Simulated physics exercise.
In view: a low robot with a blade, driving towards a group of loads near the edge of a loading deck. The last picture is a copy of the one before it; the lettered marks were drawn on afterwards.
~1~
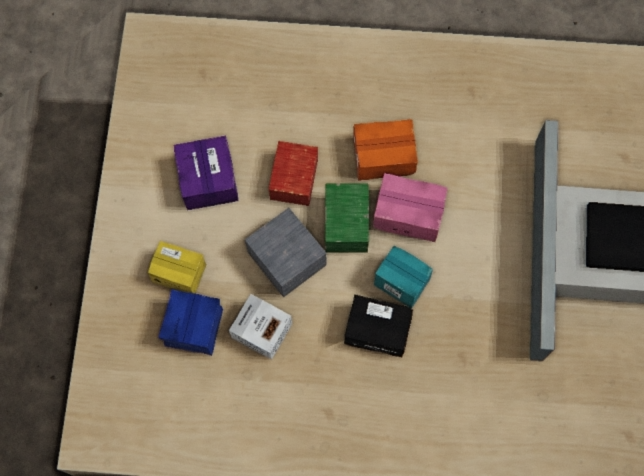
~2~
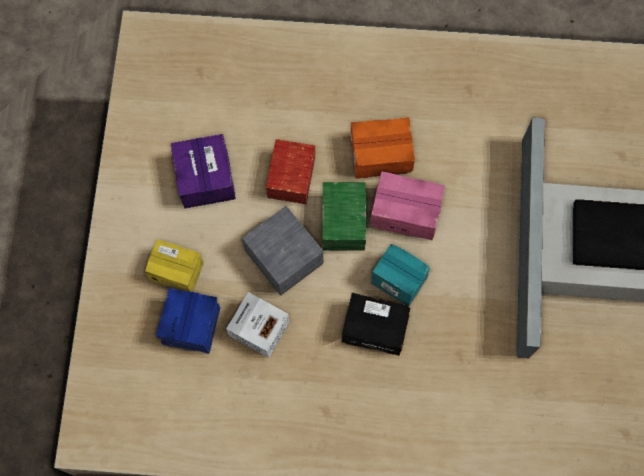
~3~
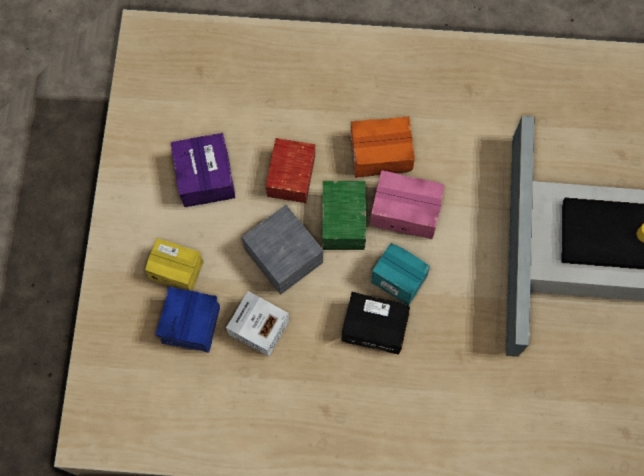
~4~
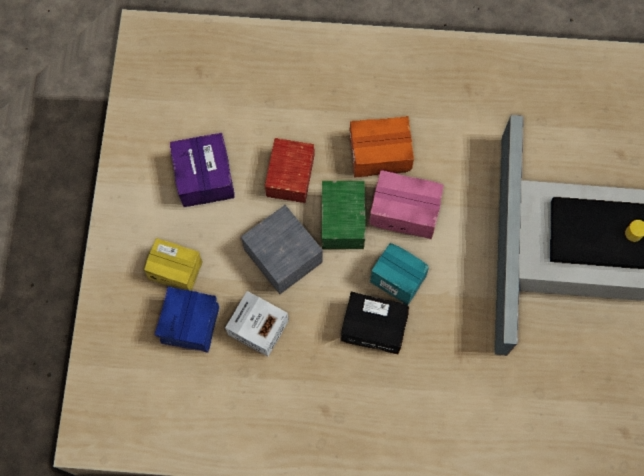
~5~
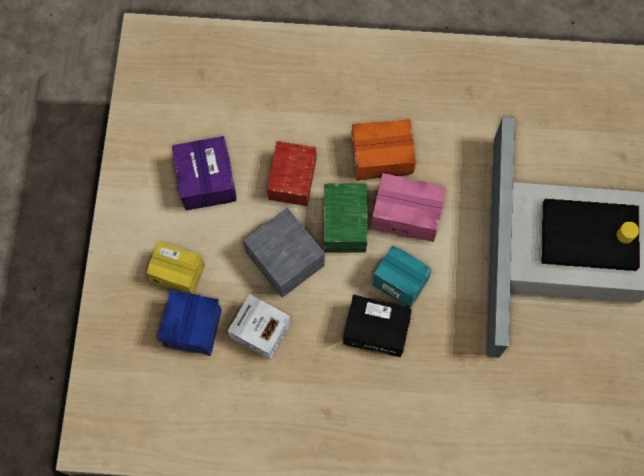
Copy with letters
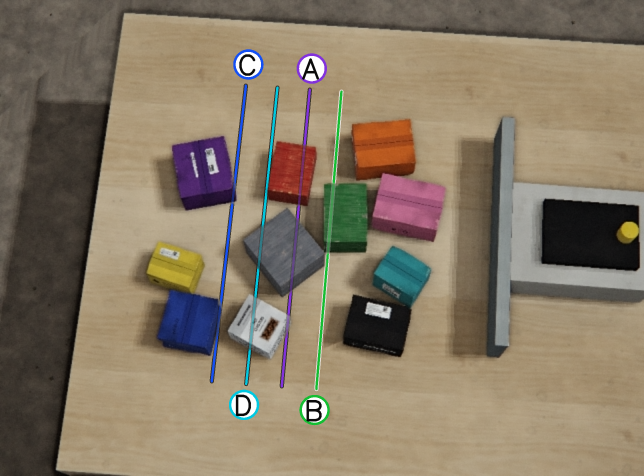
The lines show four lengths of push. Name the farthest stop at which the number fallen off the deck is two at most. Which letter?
Stop at C.
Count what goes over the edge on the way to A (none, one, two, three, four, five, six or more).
By then, none.
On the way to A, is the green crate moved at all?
Yes.
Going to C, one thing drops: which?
The purple box.
On the marked copy, A at (296, 231); B at (329, 233); C at (230, 227); D at (263, 229).
Following C. Soon after the start, robot (484, 227); orange parcel (372, 145); black parcel (360, 330).
Later, robot (384, 220); purple box (168, 170); blue box (158, 330).
In the end, robot (308, 215); purple box over the edge; blue box (82, 327); one fallen.
As for the rest, A is within the limit but short; B is within the limit but short; D is within the limit but short.
